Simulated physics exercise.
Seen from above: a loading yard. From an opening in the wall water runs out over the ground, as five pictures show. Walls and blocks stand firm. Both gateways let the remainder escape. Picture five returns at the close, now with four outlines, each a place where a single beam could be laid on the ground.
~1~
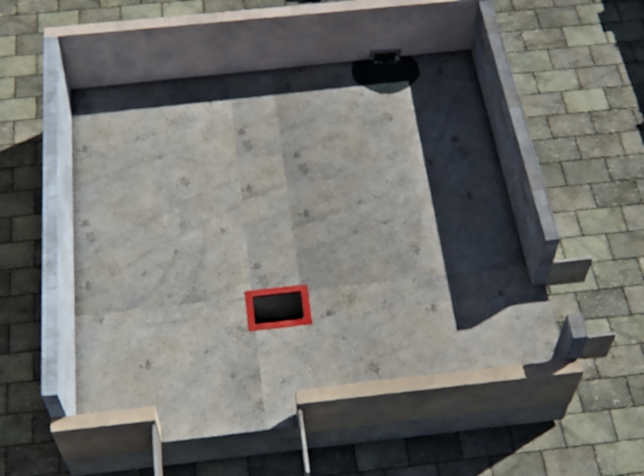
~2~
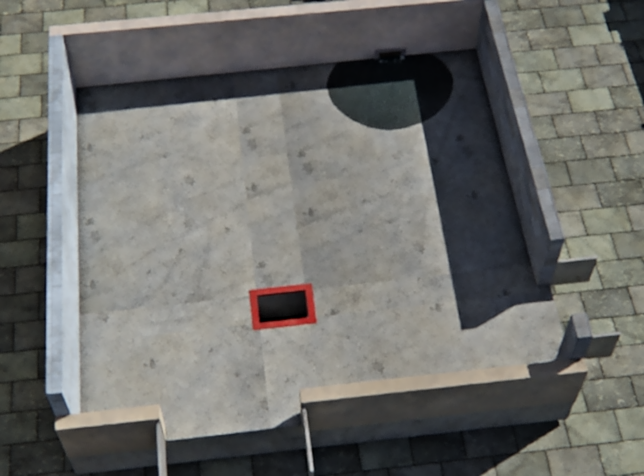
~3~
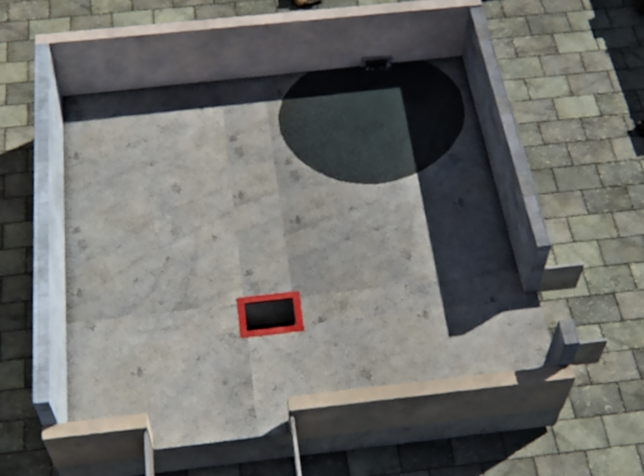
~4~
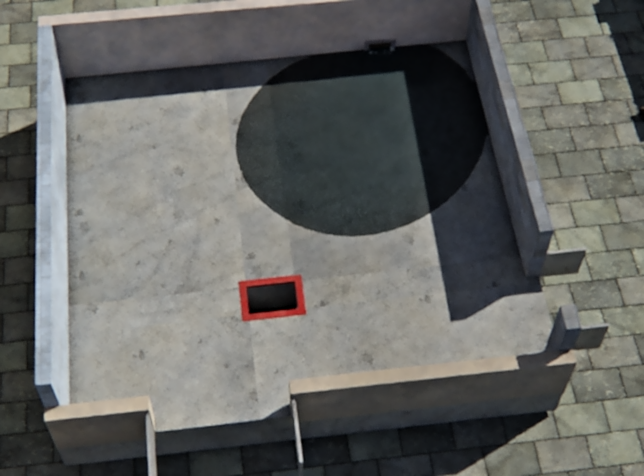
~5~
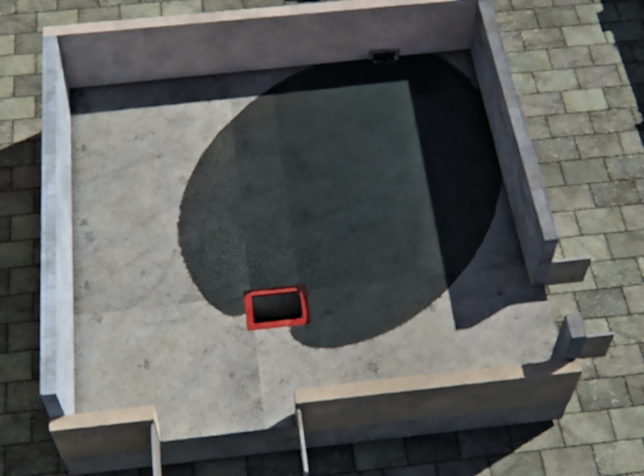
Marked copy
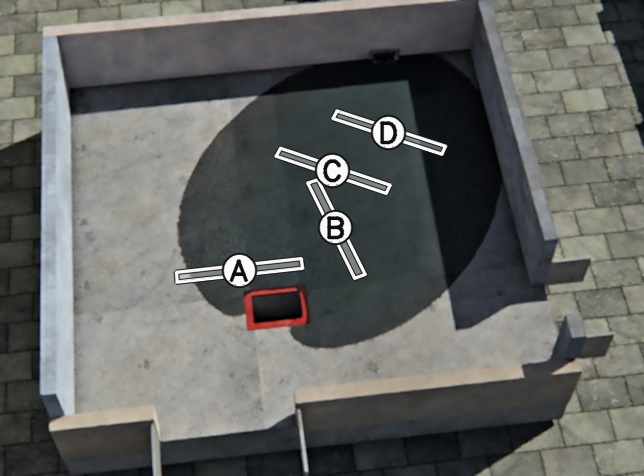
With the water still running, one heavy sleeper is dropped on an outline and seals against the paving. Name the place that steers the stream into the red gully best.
I would pick position A.
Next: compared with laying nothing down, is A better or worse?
Worse.
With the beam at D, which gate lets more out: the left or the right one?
More leaves on the left.
On the marked copy, A from (176, 277) to (301, 263); B from (312, 181) to (359, 276); C from (278, 152) to (388, 189); D from (335, 114) to (443, 150).
For position A, about 14 % of the stream goes into the red gully, about 83 % out by the gates.
For position B, about 5 % of the stream goes into the red gully, about 90 % out by the gates.
For position C, about 5 % of the stream goes into the red gully, about 91 % out by the gates.
For position D, about 6 % of the stream goes into the red gully, about 91 % out by the gates.
